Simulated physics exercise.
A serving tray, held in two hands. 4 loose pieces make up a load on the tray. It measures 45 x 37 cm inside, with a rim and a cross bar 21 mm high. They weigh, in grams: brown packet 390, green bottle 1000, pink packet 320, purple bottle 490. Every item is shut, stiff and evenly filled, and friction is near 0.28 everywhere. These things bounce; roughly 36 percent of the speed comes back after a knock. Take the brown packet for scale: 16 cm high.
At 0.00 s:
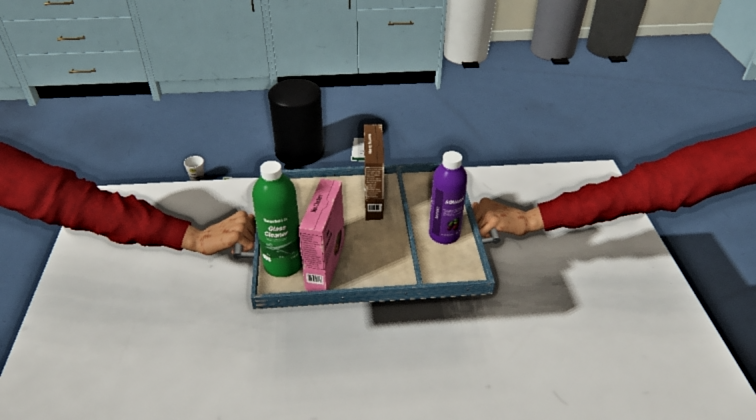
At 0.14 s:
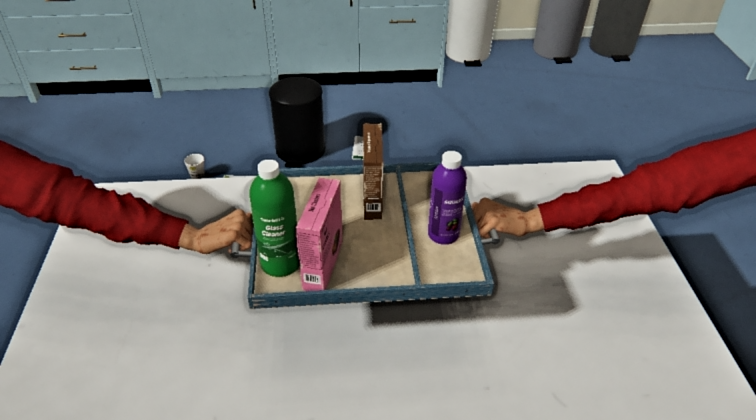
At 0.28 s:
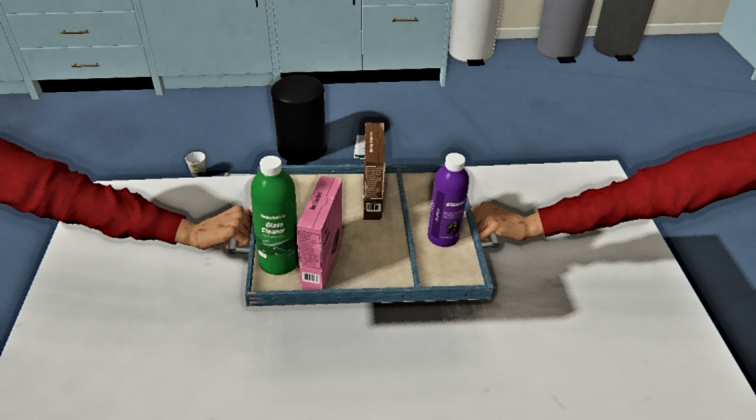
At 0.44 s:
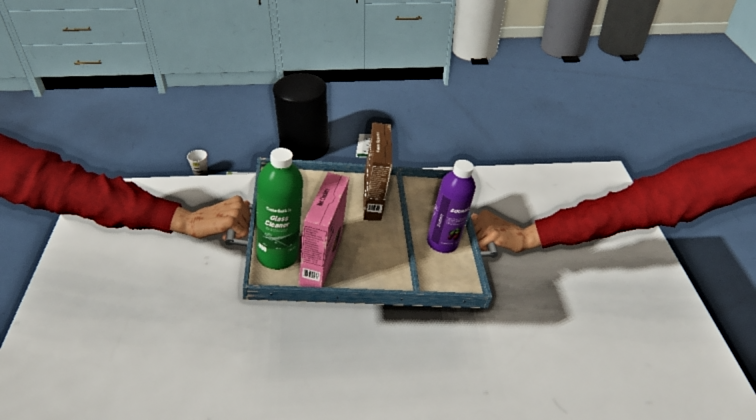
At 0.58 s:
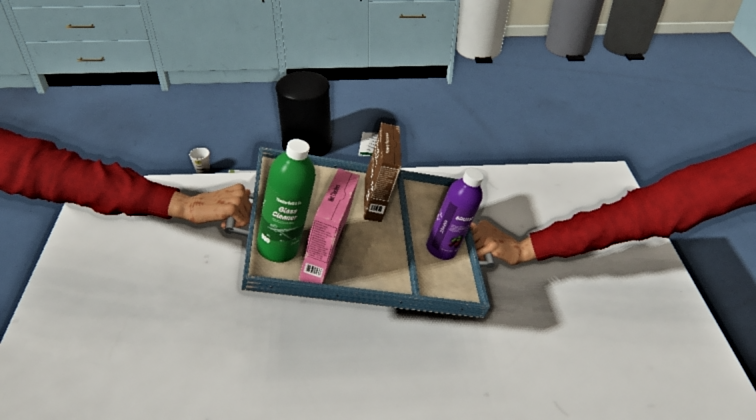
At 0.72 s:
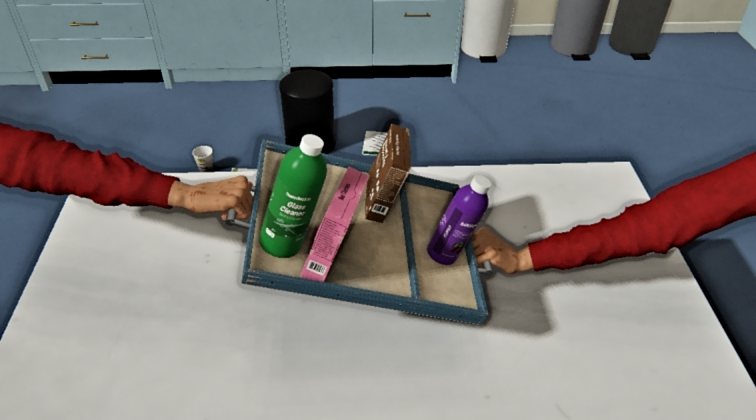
Two red-sleeved arms holding a serving tray of two bottles and two packets level, then tilting it steadily down to the right.
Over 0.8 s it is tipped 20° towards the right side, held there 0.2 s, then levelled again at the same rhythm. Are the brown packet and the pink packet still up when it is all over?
The brown packet is down. The pink packet is down.
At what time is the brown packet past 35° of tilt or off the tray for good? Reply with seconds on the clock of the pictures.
About 0.9 seconds.
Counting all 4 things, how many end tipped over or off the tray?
The number here is 4.
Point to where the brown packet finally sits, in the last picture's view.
Roughly at pixel (431, 182).
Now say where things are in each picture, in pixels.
The first picture shows tray level; brown packet (374, 173); pink packet (324, 236).
The second picture shows tray level; green bottle (275, 218); purple bottle (448, 197).
The third picture shows tray tilted 2°, right edge down; green bottle (275, 215); purple bottle (449, 200).
The fourth picture shows tray tilted 7°, right edge down; green bottle (279, 208); purple bottle (453, 206).
The fifth picture shows tray tilted 14°, right edge down; green bottle (287, 201); purple bottle (457, 213).
The sixth picture shows tray tilted 18°, right edge down; brown packet (387, 174); pink packet (335, 225).
By 1.12 s, tray tilted 20°, right edge down; pink packet on its side near (409, 258); brown packet on its side near (431, 206); purple bottle rocked 11° off its seat.
By 1.52 s, tray tilted 9°, right edge down; purple bottle now off the tray; pink packet on its side near (432, 263); brown packet on its side near (434, 196).
When it is over (3.3 s), off the tray and tipped over, purple bottle; lying over on the tray, brown packet, green bottle and pink packet. End places, in pixels of the last picture, brown packet near (431, 182), pink packet near (433, 264).
